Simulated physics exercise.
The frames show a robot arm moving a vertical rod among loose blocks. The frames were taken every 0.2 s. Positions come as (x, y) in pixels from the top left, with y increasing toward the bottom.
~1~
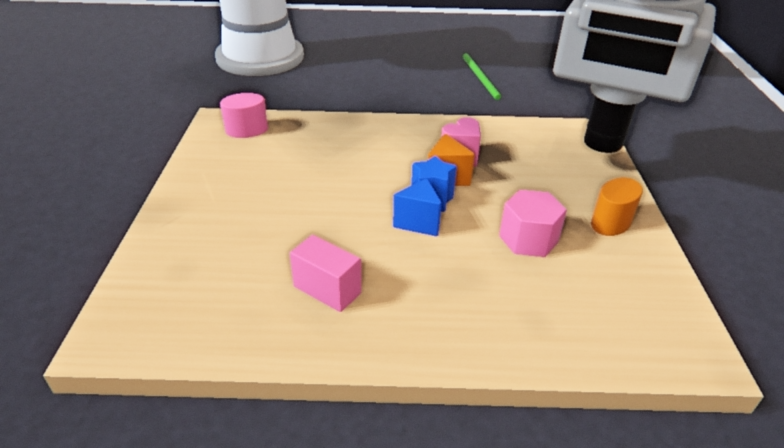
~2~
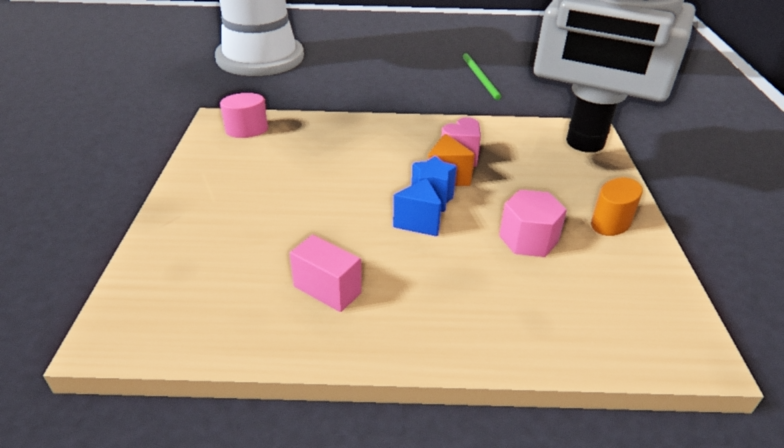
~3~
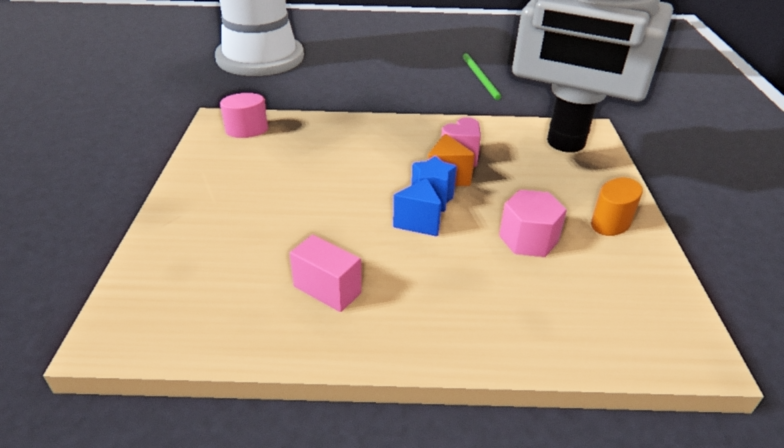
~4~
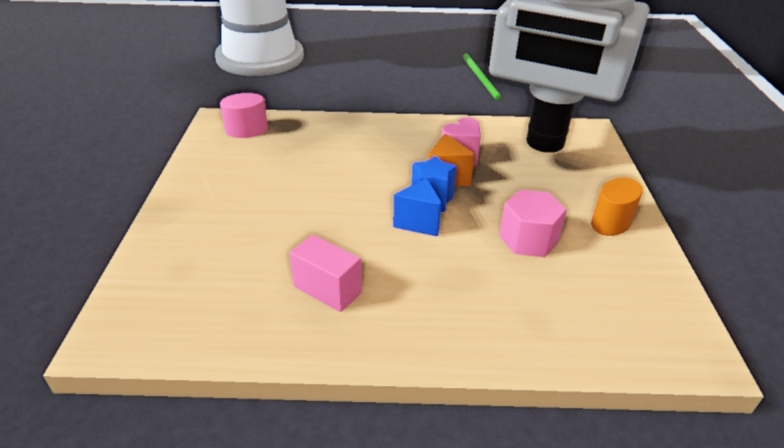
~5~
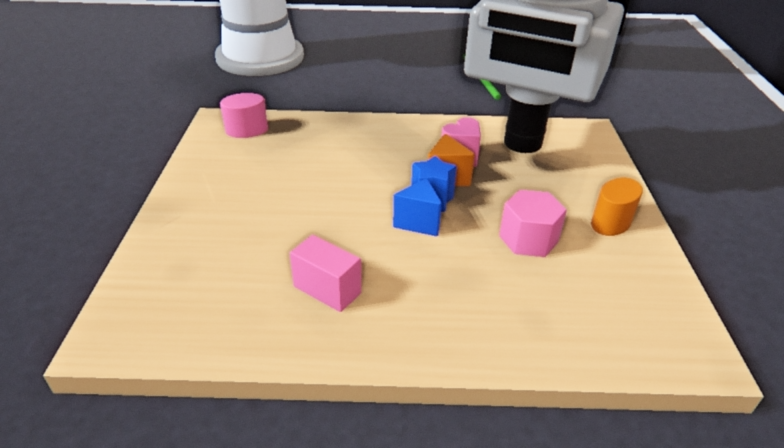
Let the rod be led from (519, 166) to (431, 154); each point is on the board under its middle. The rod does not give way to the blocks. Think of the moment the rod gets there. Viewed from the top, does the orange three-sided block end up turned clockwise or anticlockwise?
Rotation: Counter-clockwise.
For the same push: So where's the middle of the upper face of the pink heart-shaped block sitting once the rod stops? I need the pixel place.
It will likely be found at (401, 117).
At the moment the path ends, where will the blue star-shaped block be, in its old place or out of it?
It is still on its spot.
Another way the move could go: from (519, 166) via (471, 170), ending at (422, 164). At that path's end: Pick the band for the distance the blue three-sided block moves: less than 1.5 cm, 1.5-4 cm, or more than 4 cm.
The shift is below 1.5 cm.
The first path, step by step. Halfway along, rod at (477, 138); pink heart-shaped block at (444, 123).
At the end, rod at (433, 133); blue star-shaped block still; orange three-sided block at (441, 144), turned 30° anticlockwise; pink heart-shaped block at (401, 117), turned 20° clockwise.
